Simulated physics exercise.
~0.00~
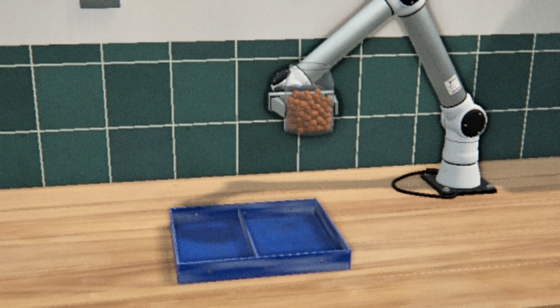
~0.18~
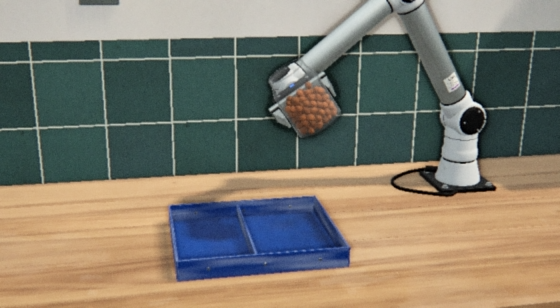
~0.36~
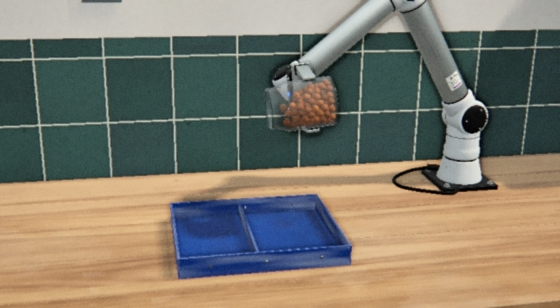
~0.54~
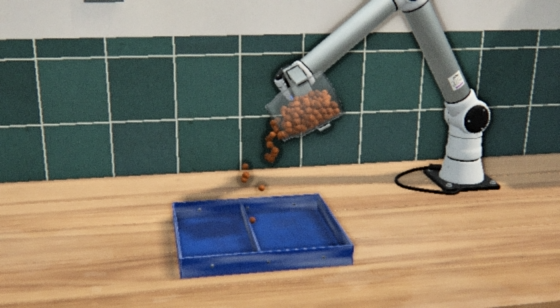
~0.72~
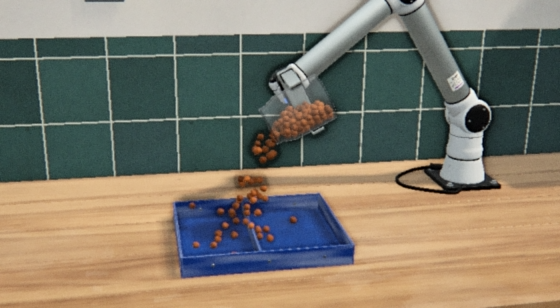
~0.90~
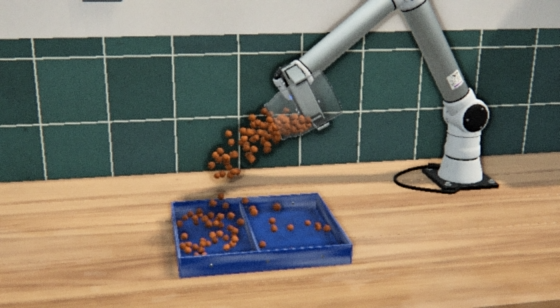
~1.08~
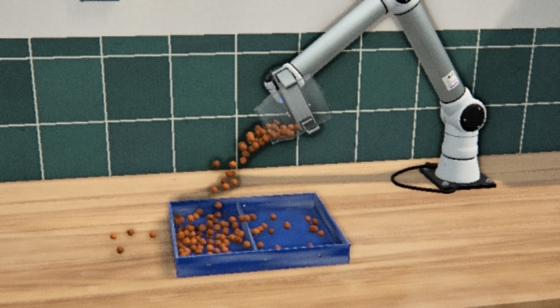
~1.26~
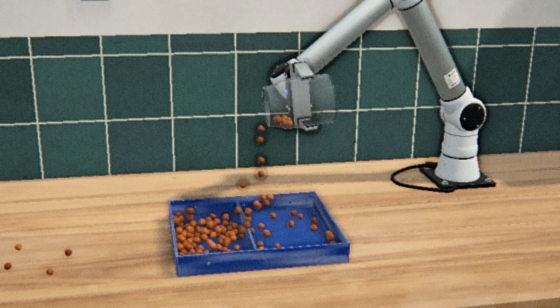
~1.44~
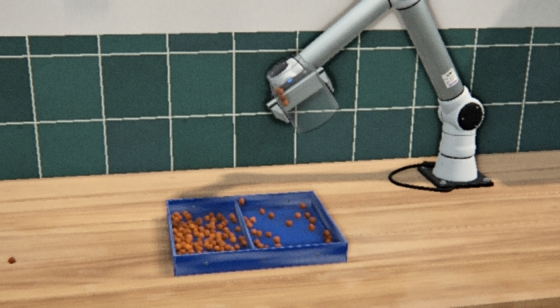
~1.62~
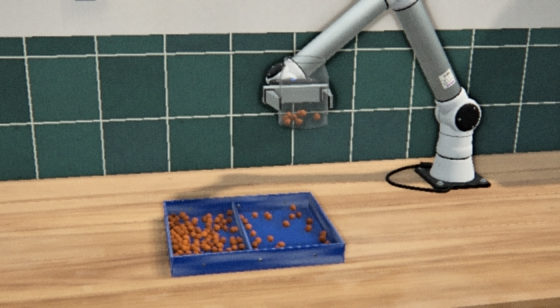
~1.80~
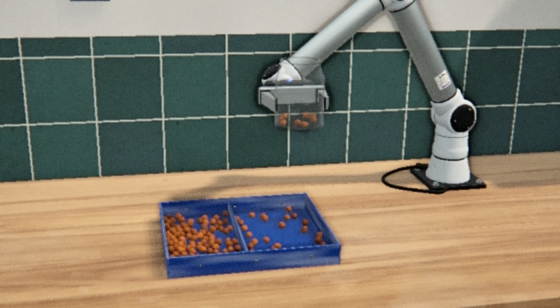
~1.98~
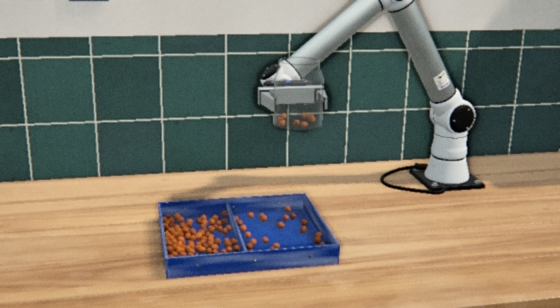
On a wooden counter, a robot arm tips hazelnuts into a blue tray, then rights the jar.
